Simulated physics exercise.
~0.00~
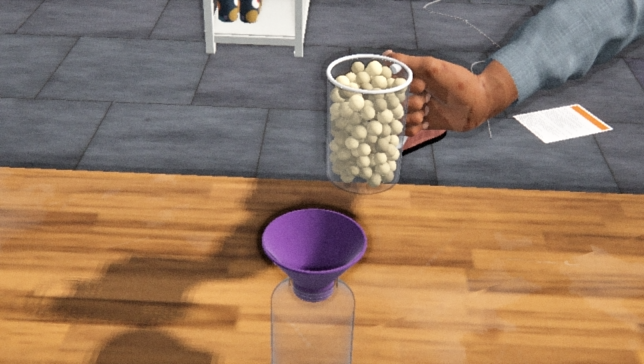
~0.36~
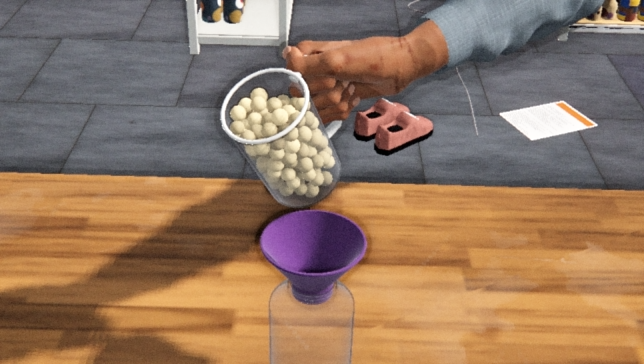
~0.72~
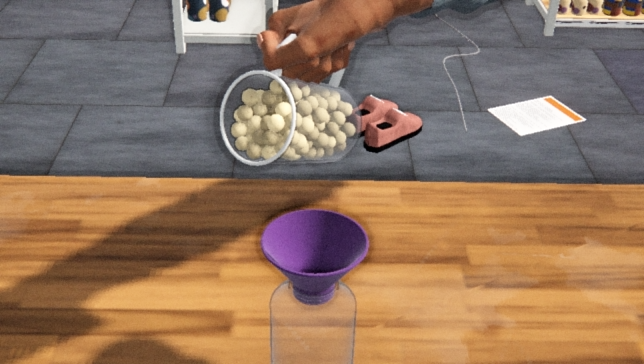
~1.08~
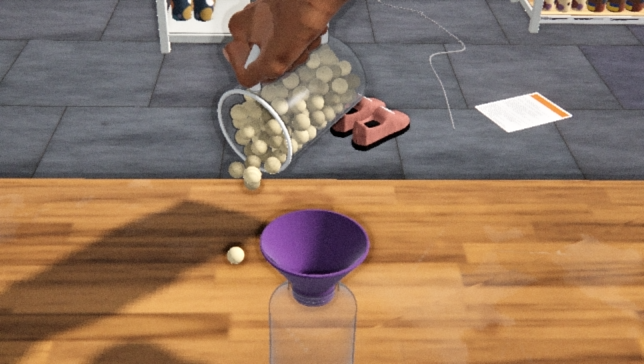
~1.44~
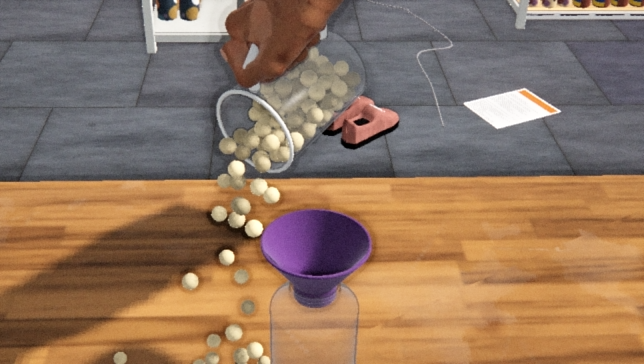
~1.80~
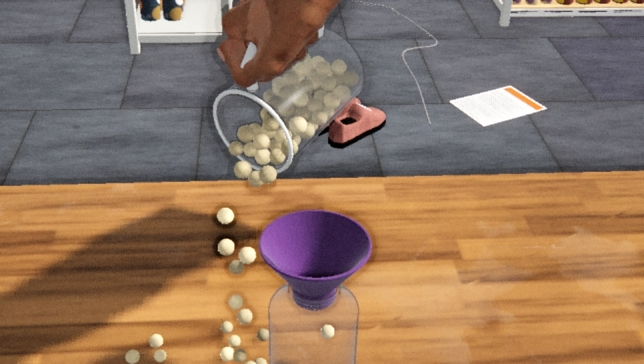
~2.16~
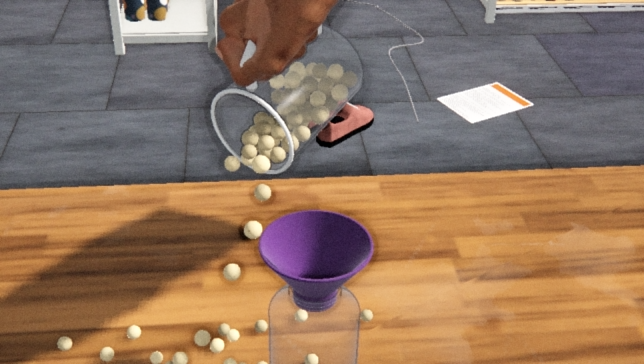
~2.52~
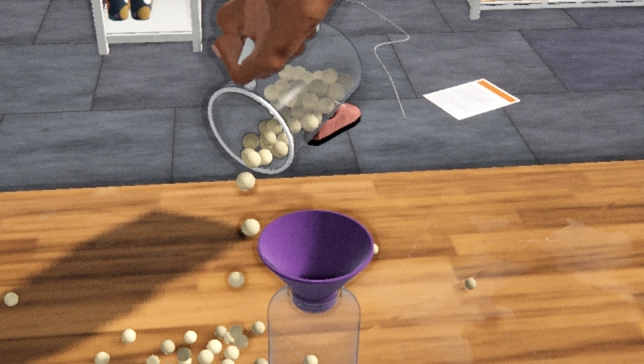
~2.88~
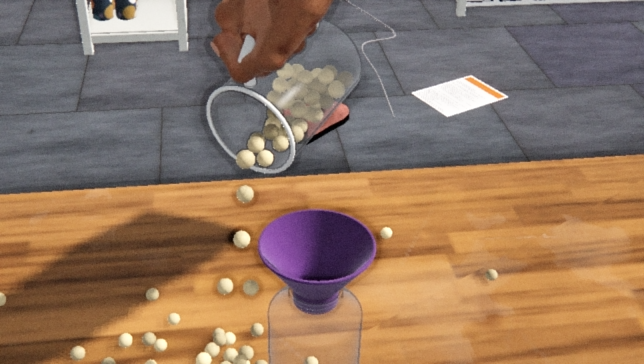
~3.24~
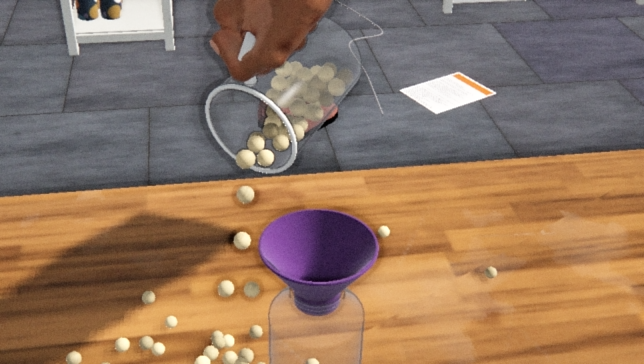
Hand tipping a clear cup of pale round nuts, spilling them left of a purple funnel and scattering them across a wooden table.
